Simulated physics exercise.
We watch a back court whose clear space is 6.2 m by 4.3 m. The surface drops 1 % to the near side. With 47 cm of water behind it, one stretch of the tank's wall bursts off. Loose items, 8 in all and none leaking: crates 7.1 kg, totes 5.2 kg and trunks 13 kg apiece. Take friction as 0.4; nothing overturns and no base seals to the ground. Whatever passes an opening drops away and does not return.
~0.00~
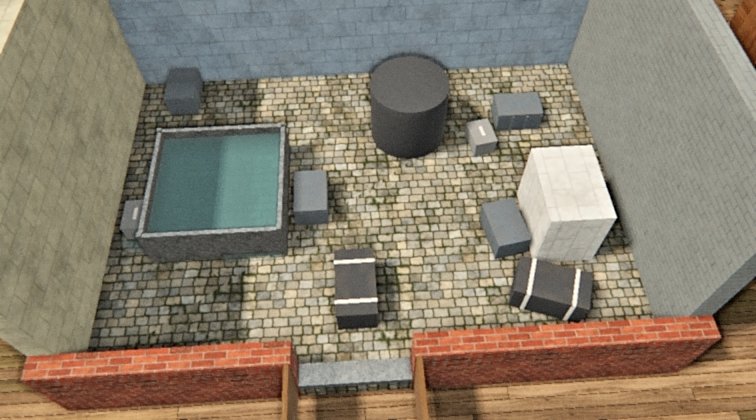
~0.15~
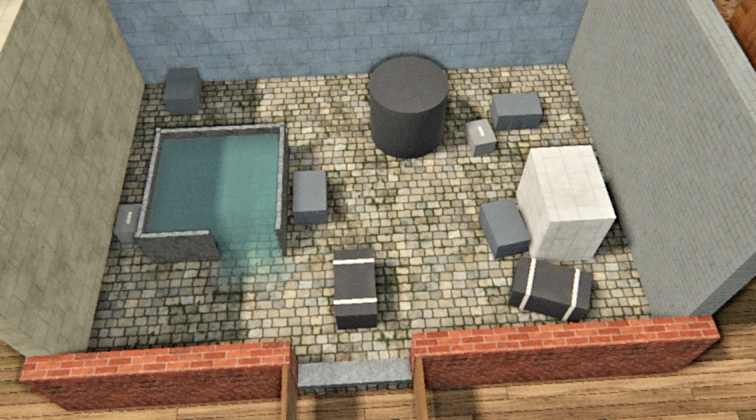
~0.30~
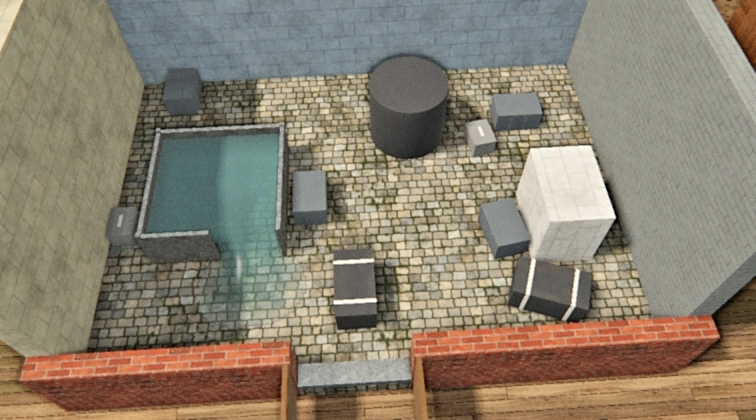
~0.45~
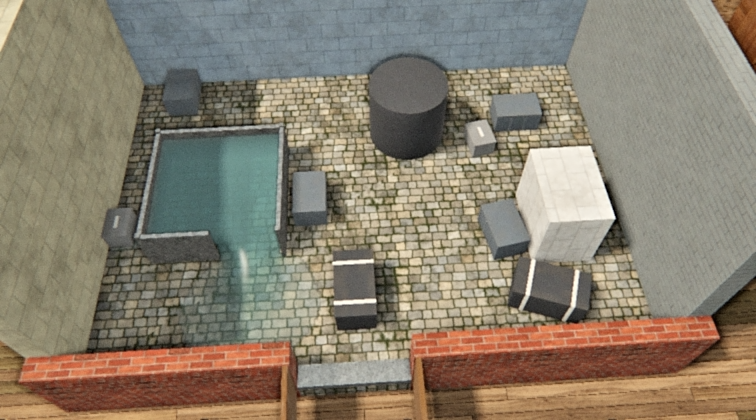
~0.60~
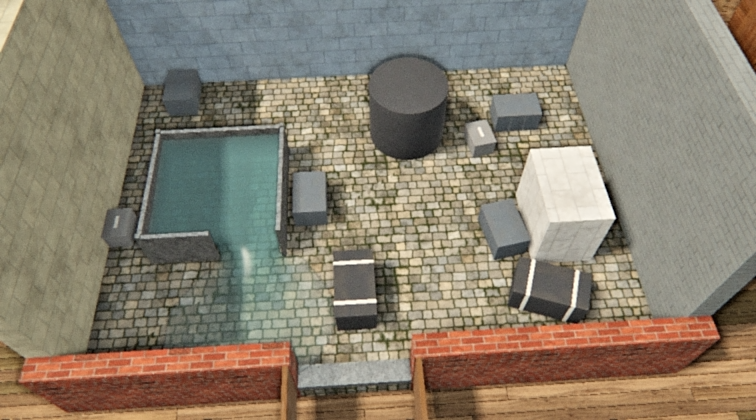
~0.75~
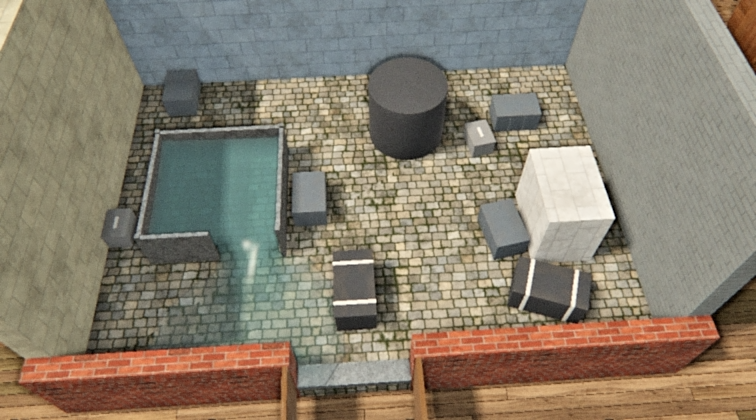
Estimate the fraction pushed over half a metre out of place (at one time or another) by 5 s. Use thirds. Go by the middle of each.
Share: Not even a third.
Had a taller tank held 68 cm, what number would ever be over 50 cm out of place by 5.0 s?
In that case 4 of them.
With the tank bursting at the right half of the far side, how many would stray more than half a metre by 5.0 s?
In that case 3 of them.
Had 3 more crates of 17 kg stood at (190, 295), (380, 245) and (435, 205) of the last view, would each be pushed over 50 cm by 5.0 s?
In turn: Short of it, less, short of it.
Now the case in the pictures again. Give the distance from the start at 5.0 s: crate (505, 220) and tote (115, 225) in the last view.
In turn: 0 cm, 200 cm.
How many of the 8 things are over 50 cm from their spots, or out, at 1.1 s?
I count 0.
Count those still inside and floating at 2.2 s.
At that moment 0.
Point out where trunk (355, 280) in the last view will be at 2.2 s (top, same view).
Near (388, 277).
After 1.1 s 0 of 8 are over 50 cm from their spots; 0 afloat.
After 2.2 s 0 of 8 are over 50 cm from their spots; 0 afloat.
After 3.5 s 1 of 8 are over 50 cm from their spots; 0 afloat.
After 5.0 s 1 of 8 are over 50 cm from their spots, and 1 have been at some point; 0 afloat.
